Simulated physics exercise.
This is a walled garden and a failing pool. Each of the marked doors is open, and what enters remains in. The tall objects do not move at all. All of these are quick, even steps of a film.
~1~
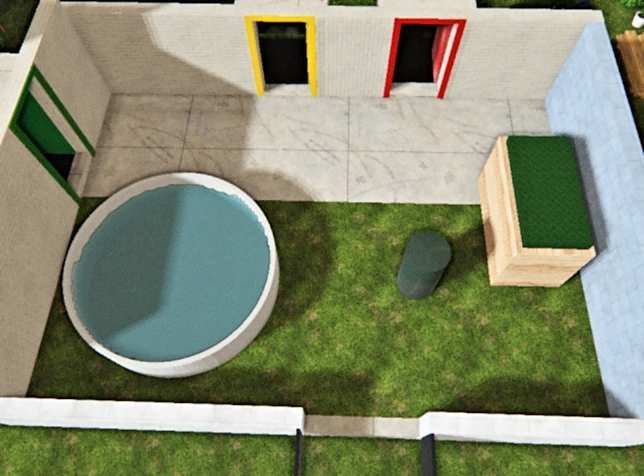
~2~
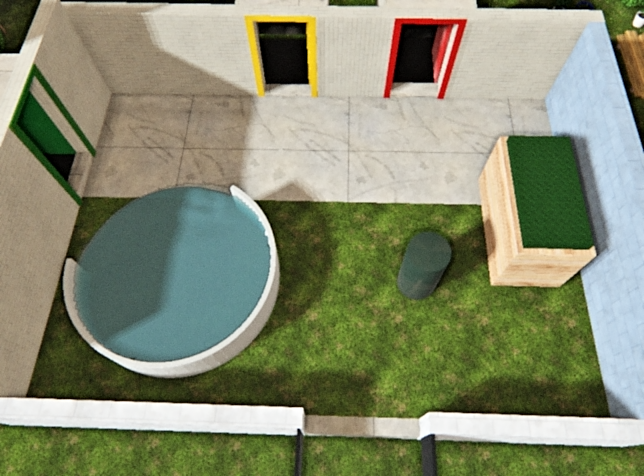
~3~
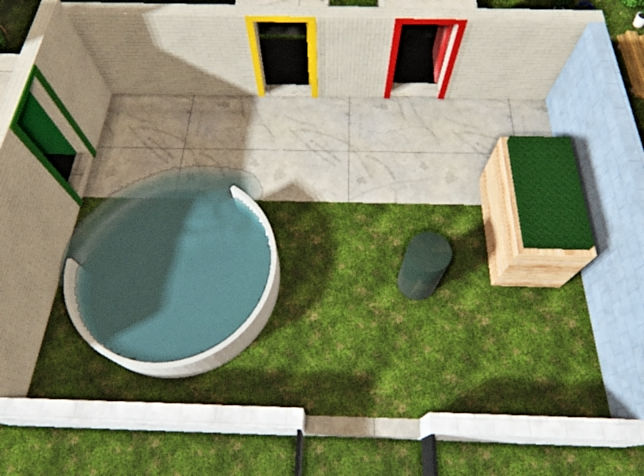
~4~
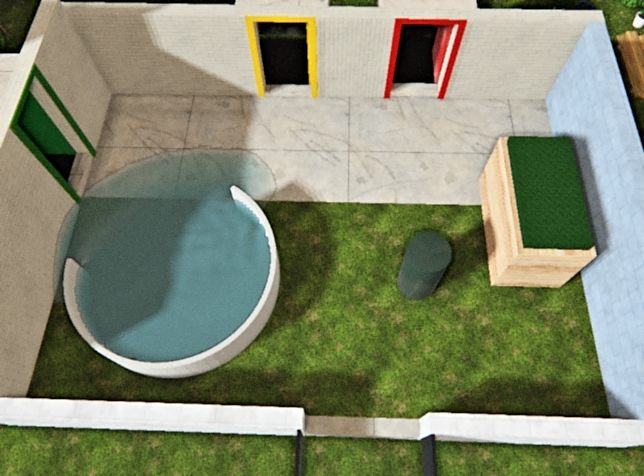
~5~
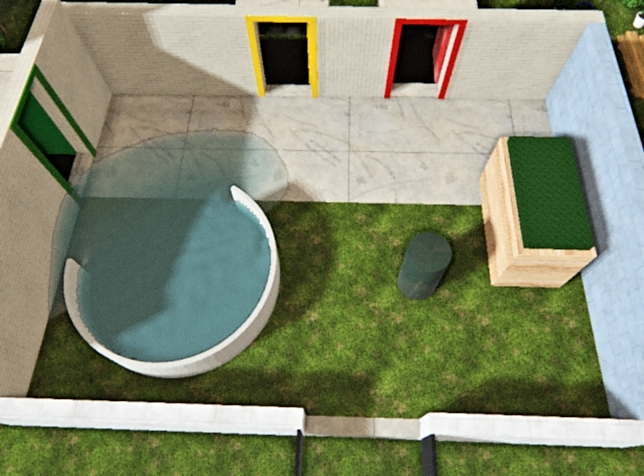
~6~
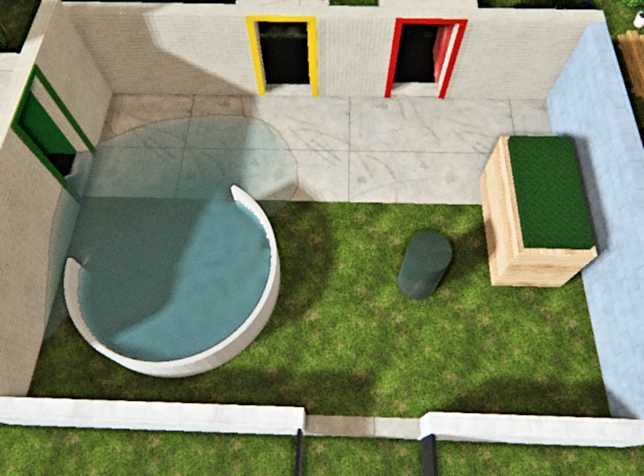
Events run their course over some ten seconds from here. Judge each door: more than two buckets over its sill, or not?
Yellow door - over two buckets; green door - over two buckets; red door - two buckets or less.
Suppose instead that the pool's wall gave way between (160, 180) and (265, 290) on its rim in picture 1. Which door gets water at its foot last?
Coming last is the green door.
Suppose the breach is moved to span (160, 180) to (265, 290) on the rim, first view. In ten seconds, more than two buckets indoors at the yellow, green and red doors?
My reading: Yellow door takes more; green door stays under; red door lets more in.
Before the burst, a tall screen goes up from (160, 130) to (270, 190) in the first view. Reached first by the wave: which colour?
That would be the door marked green.
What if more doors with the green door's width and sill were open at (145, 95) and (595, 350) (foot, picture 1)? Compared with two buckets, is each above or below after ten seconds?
The first door ends up above and the second ends up below.
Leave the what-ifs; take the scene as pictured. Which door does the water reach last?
The one in red.
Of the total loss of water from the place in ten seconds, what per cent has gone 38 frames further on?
Near 85 in a hundred.
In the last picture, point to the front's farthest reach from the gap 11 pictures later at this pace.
The front's farthest point is close to (402, 98).
A moment on, water covers 30 % of the floor; the yellow door under two buckets in, the green door over two buckets in, the red door not reached.
Next, water covers 30 % of the floor; the yellow door over two buckets in, the green door over two buckets in, the red door not reached.
Then, water covers 45 % of the floor; the yellow door far over two buckets in, the green door far over two buckets in, the red door wet at the sill, nothing in.
Later, water covers 80 % of the floor; the yellow door far over two buckets in, the green door far over two buckets in, the red door wet at the sill, nothing in.
In the end, water covers 100 % of the floor; the yellow door far over two buckets in, the green door far over two buckets in, the red door under two buckets in.
